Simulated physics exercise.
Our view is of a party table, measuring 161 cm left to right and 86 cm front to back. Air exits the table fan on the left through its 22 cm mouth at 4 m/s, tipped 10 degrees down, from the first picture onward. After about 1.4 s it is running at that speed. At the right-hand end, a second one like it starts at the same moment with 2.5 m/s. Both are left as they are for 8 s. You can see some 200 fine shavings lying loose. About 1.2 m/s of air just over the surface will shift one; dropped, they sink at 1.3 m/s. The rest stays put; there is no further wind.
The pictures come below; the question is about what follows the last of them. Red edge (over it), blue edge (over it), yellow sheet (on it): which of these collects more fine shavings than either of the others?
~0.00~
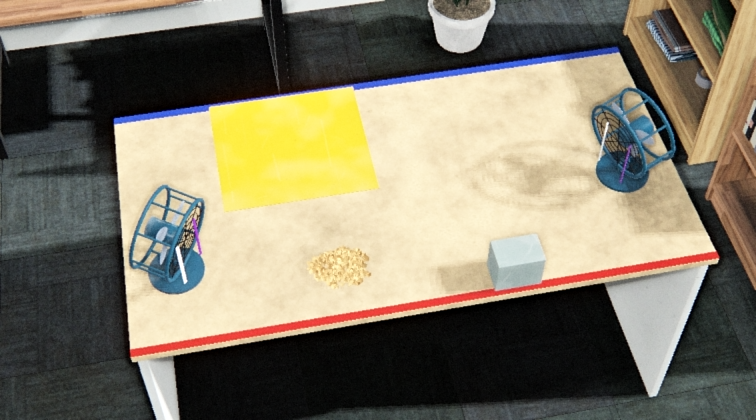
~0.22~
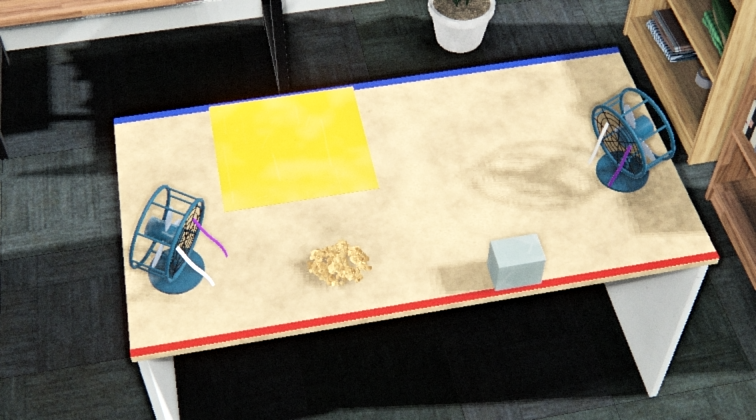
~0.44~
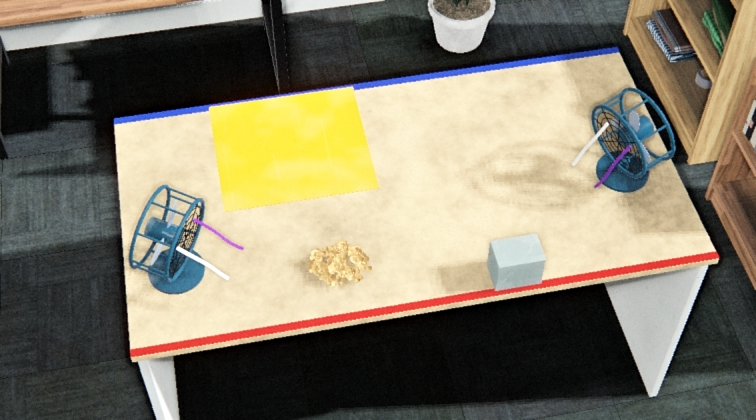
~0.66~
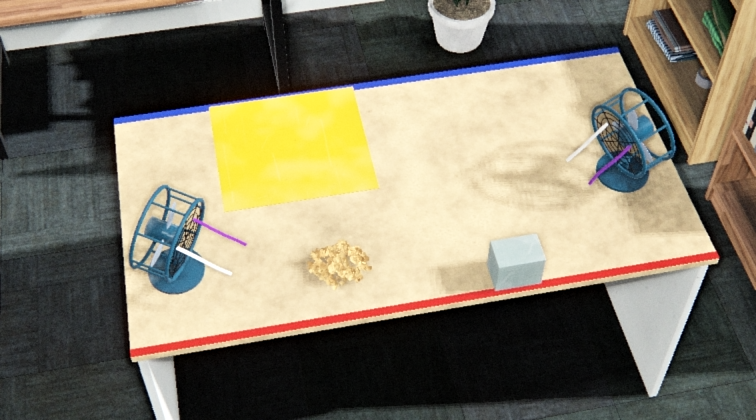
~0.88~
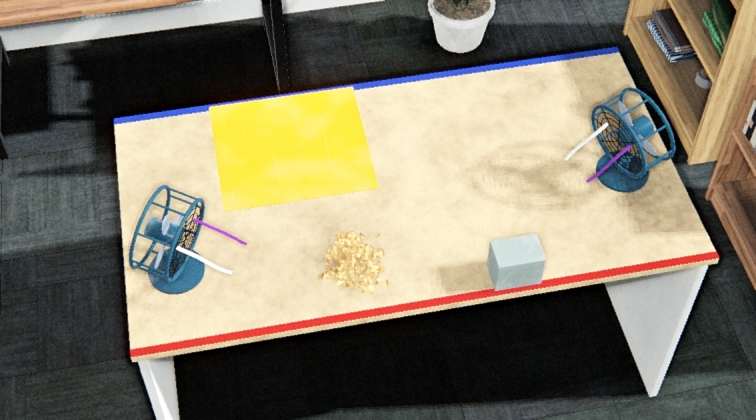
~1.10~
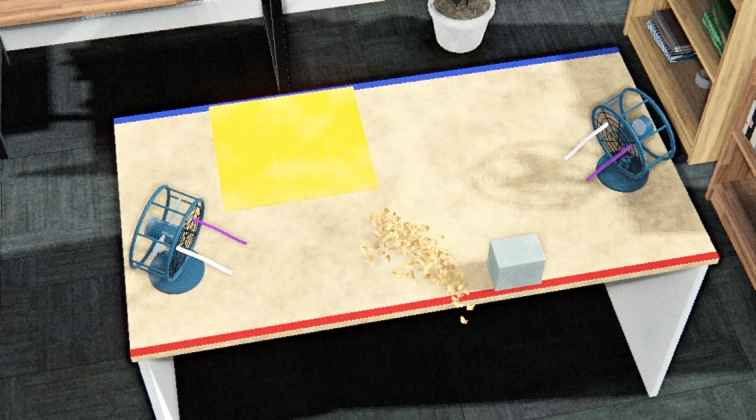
The colour that collects the most is red.
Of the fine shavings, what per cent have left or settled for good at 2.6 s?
Close to 40 % of them.
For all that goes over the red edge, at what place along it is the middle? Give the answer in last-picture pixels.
At roughly pixel (491, 297).
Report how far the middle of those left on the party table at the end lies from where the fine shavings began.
45 cm.
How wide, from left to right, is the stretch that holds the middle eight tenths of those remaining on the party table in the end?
About 90 cm.
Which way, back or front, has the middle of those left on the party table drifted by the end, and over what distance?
It has moved rearward by roughly 45 cm.
After 1.6 s the count stands so, 24 % are over the red edge, 0 % over the blue edge and 4 % on the yellow sheet; the middle of those left on the top is near (429, 233).
After 2.6 s the count stands so, 33 % are over the red edge, 2 % over the blue edge and 40 % on the yellow sheet; the middle of those left on the top is near (280, 168).
After 4.4 s the count stands so, 35 % are over the red edge, 2 % over the blue edge and 10 % on the yellow sheet; the middle of those left on the top is near (202, 161).
After 8.0 s, at the end, 36 % are over the red edge, 2 % over the blue edge and 8 % on the yellow sheet; the middle of those left on the top is near (332, 150).
